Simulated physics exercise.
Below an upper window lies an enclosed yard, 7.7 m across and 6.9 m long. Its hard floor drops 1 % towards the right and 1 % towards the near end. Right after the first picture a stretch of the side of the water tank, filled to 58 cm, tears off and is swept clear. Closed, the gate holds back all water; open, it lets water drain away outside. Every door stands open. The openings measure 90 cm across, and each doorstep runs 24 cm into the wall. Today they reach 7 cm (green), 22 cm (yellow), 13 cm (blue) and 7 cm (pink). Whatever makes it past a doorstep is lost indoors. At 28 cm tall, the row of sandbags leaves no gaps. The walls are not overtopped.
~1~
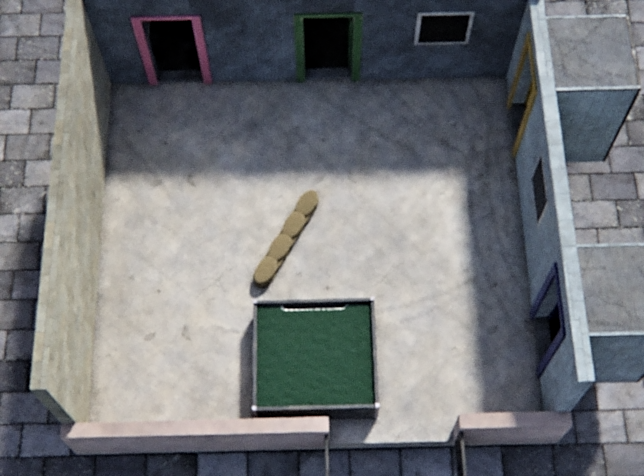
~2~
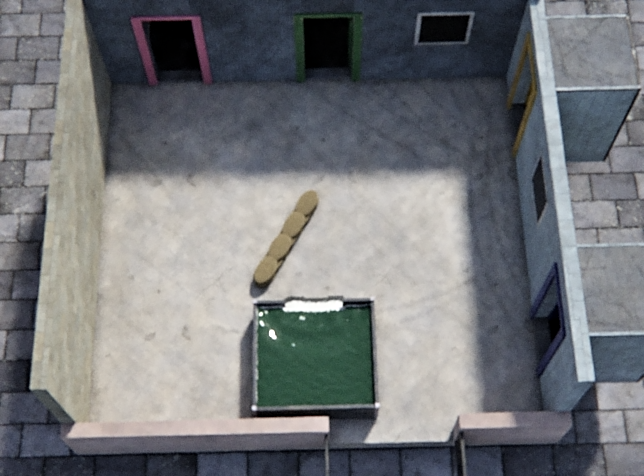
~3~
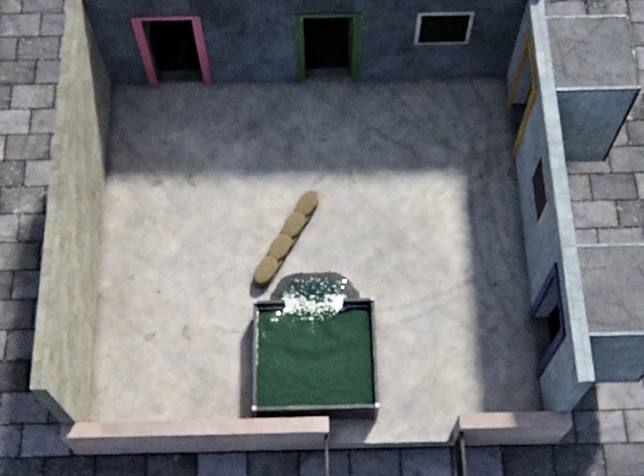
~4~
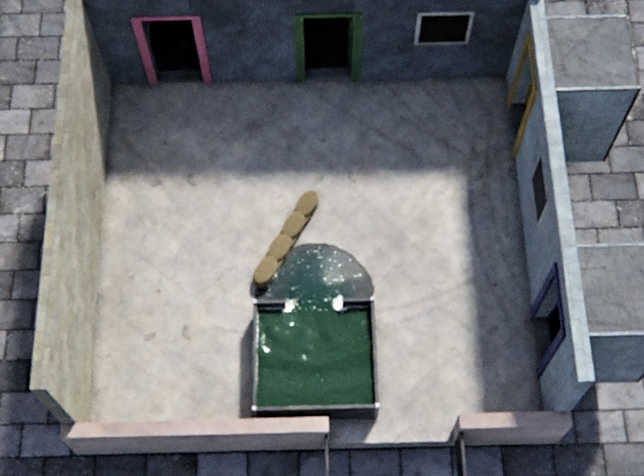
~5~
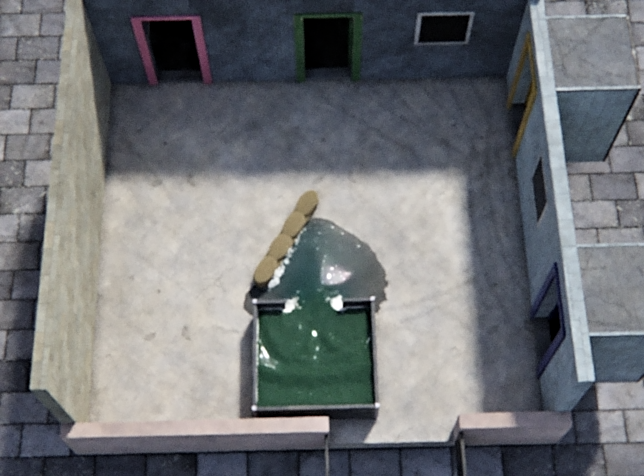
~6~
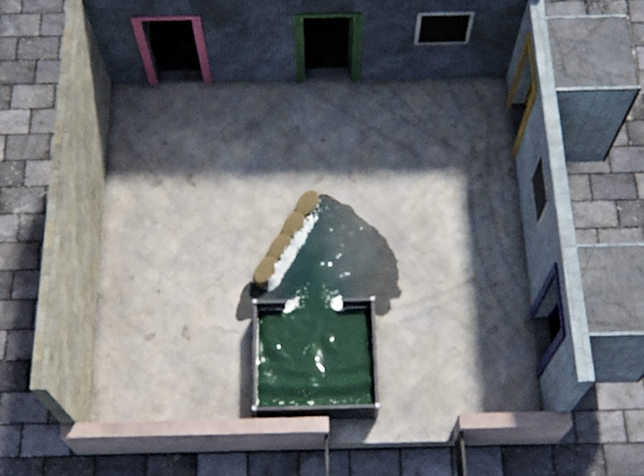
In this clip, dark green water bursts through the far side of a square tank in a walled yard, spreads across the pale floor, foams along a diagonal row of sandbags and fans out to the right.
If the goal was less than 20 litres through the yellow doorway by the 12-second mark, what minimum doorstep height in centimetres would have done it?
A doorstep of about 16 cm would have done it.
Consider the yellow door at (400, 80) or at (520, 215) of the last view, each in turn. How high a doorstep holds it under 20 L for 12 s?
10.5 and 9.0 cm.
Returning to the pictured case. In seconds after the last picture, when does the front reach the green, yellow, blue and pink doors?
Arrives: Green 1.4 s / yellow 1.8 s / blue 4.5 s / pink 7.0 s.
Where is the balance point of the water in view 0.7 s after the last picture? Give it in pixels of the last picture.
The centre of all the water is around (318, 325).
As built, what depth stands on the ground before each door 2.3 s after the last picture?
Green door 6 cm, yellow door 16 cm, blue door 0 cm, pink door 0 cm.
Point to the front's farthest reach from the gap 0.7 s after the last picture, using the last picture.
Roughly at (354, 113) in the last view.
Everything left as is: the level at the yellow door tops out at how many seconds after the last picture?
Roughly 3.0 s.
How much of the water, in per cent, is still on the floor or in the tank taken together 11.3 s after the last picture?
Around 94 in a hundred parts remain.
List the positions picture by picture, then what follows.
The first frame shows still water, 58 cm deep, in the water tank at (315, 354); the yellow door at (521, 102) is dry.
In the second frame, the gap is on the far side, the front 0.2 m out at a hidden place; the back of the water tank holds 58 cm.
In the third frame, the gap is on the far side, the front 0.7 m out at (297, 277); the back of the water tank holds 58 cm.
In the fourth frame, water pours out on the far side and has run 1.3 m, to (300, 250); about 7 cm deep outside, 58 cm at the back.
In the fifth frame, the front is at (309, 222), 1.8 m from the gap on the far side; 2.5 m2 of floor is wet, 57 cm left at the back.
In the sixth frame, water pours out on the far side and has run 2.3 m, to (322, 198); about 6 cm deep outside, 52 cm at the back; the yellow door at (521, 102), 5.3 m from the gap, is still 3.5 m from the nearest water.
Then, 0.7 s after the last picture water covers 15 % of the floor, deepest (33 cm) near (290, 253); it has not reached the yellow door.
Then, 2.3 s after the last picture water covers 30 % of the floor, deepest (39 cm) near (500, 79); 16 cm at the yellow door, 0 litres in over its 22 cm doorstep.
Then, 11.3 s after the last picture water covers 85 % of the floor, deepest (14 cm) near (537, 425); 7 cm at the yellow door, 2 litres in over its 22 cm doorstep.
At the yellow door as built, the water peaked near 23 cm, 3.1 s after the last picture.
With a doorstep of 14.5 cm, 28 litres would have come in within the 12 s; with 19.5 cm, 6 litres. So under 20 litres takes about 16 cm.
